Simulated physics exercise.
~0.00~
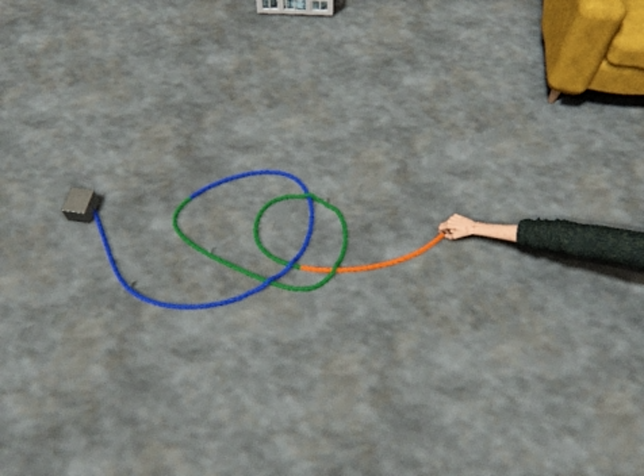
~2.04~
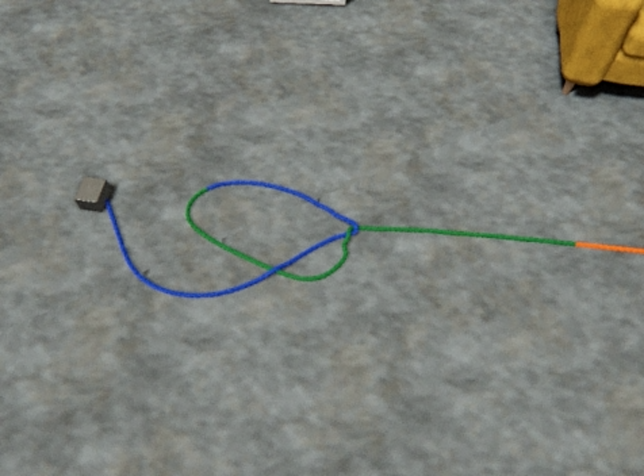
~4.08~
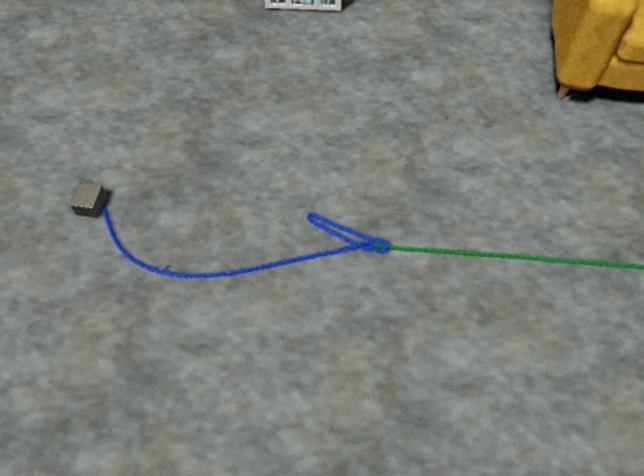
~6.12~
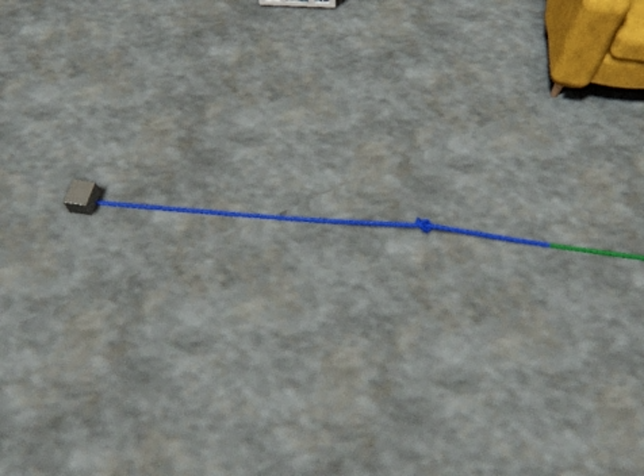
A rope coloured blue, green and orange lies looped on a grey floor, its left end fixed to a small block, as a hand pulls the other end rightward out of view; the loops shrink and the rope straightens, leaving a small blue knot.
